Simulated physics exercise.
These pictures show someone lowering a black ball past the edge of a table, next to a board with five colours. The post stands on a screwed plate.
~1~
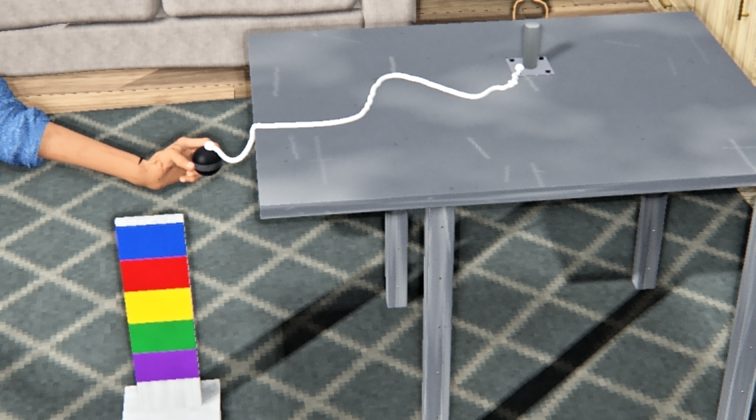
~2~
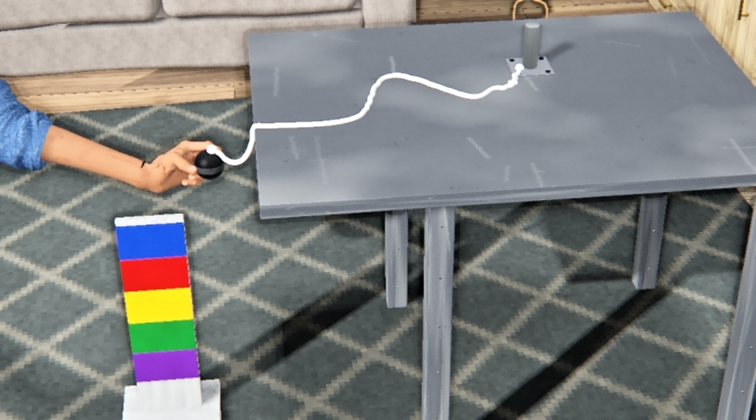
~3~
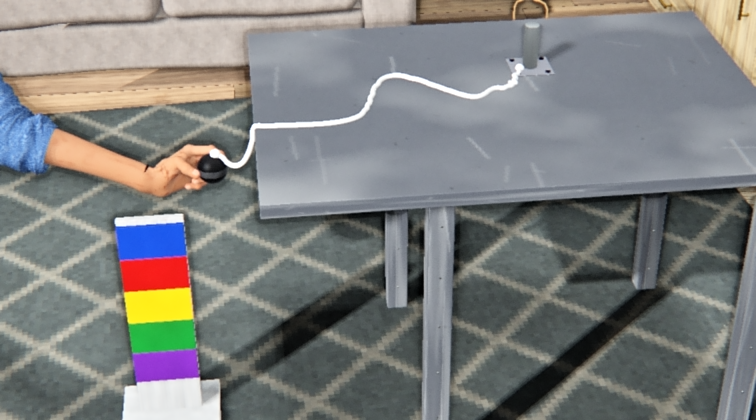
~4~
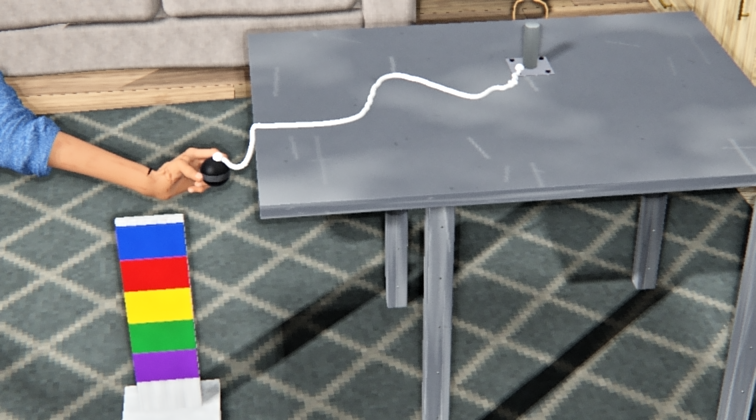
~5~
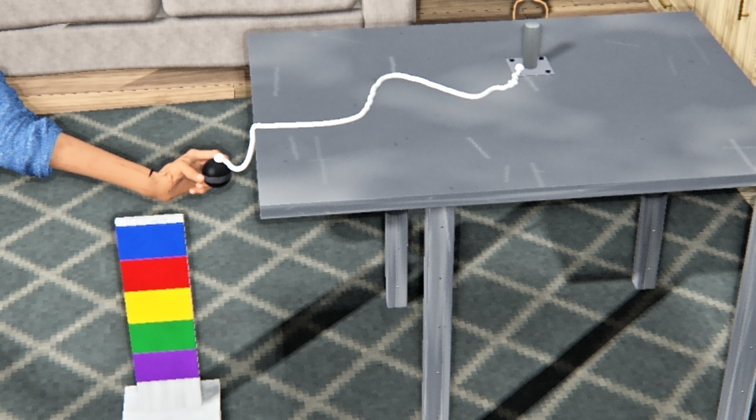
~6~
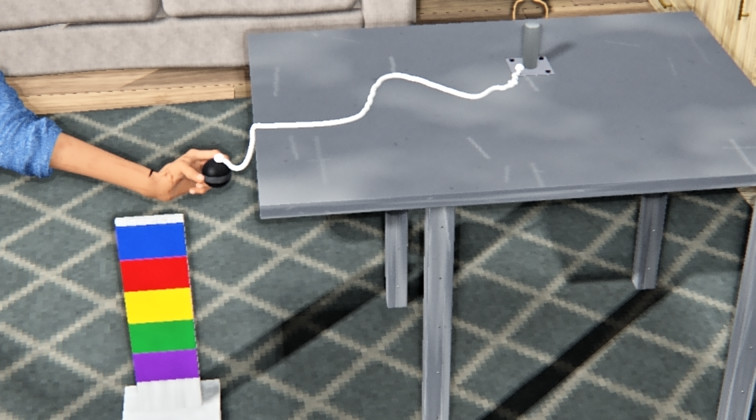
Beside a grey table, a hand holding a black ball on a white cord shifts slightly right and down.
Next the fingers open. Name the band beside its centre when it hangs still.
Its centre hangs level with the yellow band.
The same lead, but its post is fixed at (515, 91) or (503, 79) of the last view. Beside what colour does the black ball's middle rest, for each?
Taking them in turn: Green; green.
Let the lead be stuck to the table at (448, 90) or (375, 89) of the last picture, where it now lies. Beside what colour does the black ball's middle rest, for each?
It would be red; blue.
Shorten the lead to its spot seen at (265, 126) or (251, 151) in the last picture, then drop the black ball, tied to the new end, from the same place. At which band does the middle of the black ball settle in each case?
Try by try: Blue; red.
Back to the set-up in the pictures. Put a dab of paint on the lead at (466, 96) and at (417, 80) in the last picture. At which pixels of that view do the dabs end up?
About (417, 83), and the other about (361, 91).
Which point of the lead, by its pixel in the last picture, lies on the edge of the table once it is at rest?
The one at (364, 111).
Soon after, ball near (242, 288); level with yellow.
Then, ball near (281, 279); level with yellow.
At rest, ball near (264, 287); level with yellow. Its middle rests at the yellow band.
